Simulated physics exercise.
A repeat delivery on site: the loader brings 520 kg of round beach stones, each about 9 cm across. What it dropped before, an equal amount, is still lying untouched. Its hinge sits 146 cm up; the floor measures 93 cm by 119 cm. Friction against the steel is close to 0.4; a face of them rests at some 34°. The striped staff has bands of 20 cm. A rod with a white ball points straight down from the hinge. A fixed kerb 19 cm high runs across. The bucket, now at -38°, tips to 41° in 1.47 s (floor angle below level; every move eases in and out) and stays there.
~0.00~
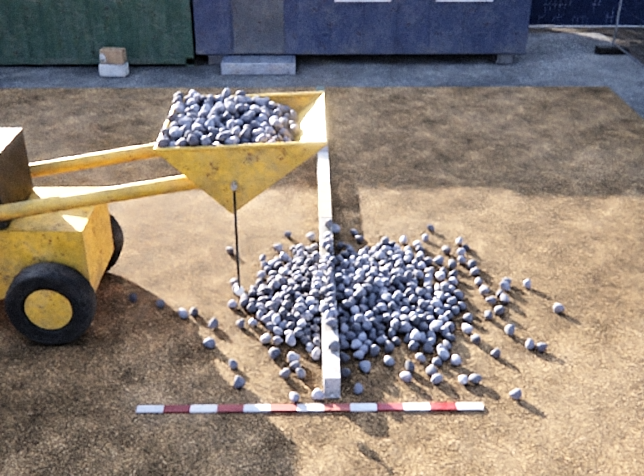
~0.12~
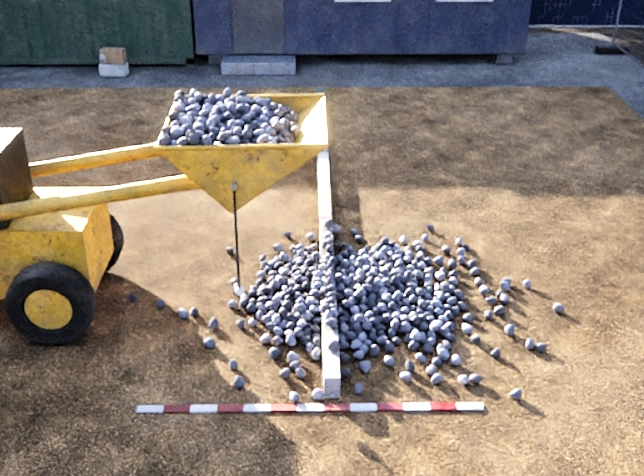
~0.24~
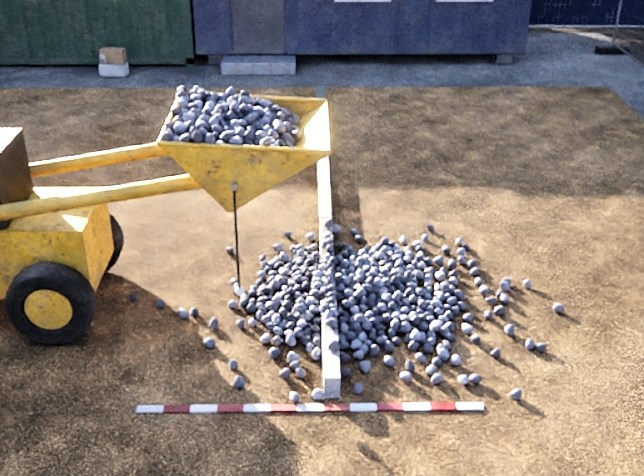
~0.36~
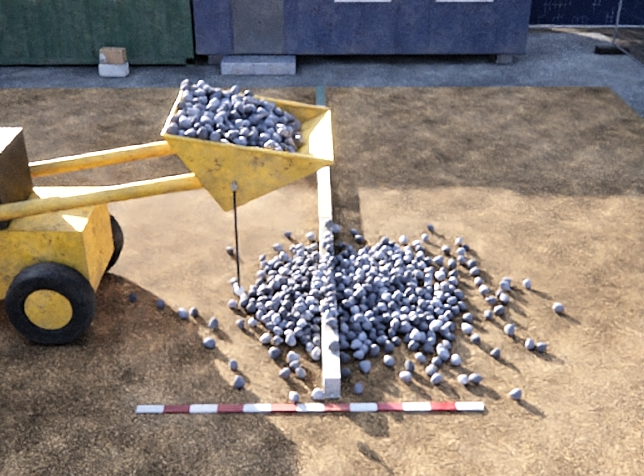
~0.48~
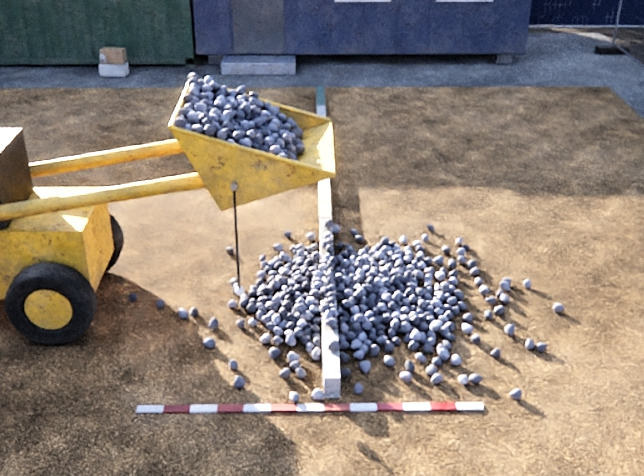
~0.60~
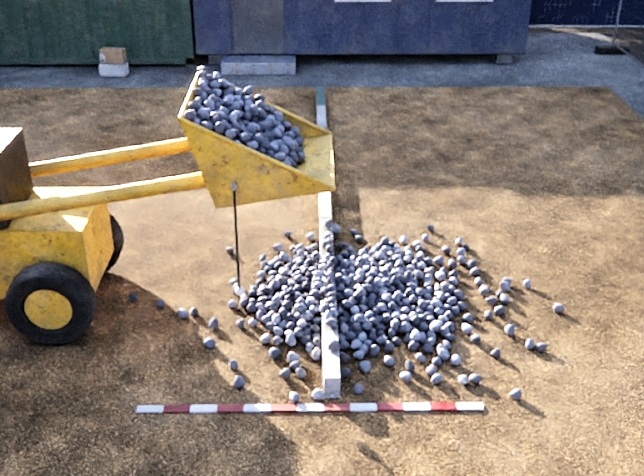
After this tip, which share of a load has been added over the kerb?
About 88 per cent.
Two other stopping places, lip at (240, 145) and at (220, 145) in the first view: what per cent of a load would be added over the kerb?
First some 5, then 0 per cent.
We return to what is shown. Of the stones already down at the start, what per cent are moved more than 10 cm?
About 35 per cent.
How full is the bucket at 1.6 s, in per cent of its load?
Roughly 30 per cent is still inside.
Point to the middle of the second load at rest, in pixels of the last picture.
Their middle is at about (377, 288).
After 1.1 s the floor is at 29°; in per cent of one load, 97 in the bucket, 41 on this side of the kerb, 62 over the kerb; the foremost stones are at (564, 306).
After 1.6 s the floor is at 41°; in per cent of one load, 29 in the bucket, 67 on this side of the kerb, 104 over the kerb; the foremost stones are at (564, 306).
After 1.9 s the floor is at 41°; in per cent of one load, 1 in the bucket, 61 on this side of the kerb, 138 over the kerb; the foremost stones are at (564, 306).
After 4.7 s the floor is at 41°; in per cent of one load, 0 in the bucket, 50 on this side of the kerb, 150 over the kerb; the foremost stones are at (575, 294). Net gain over the kerb, 88.
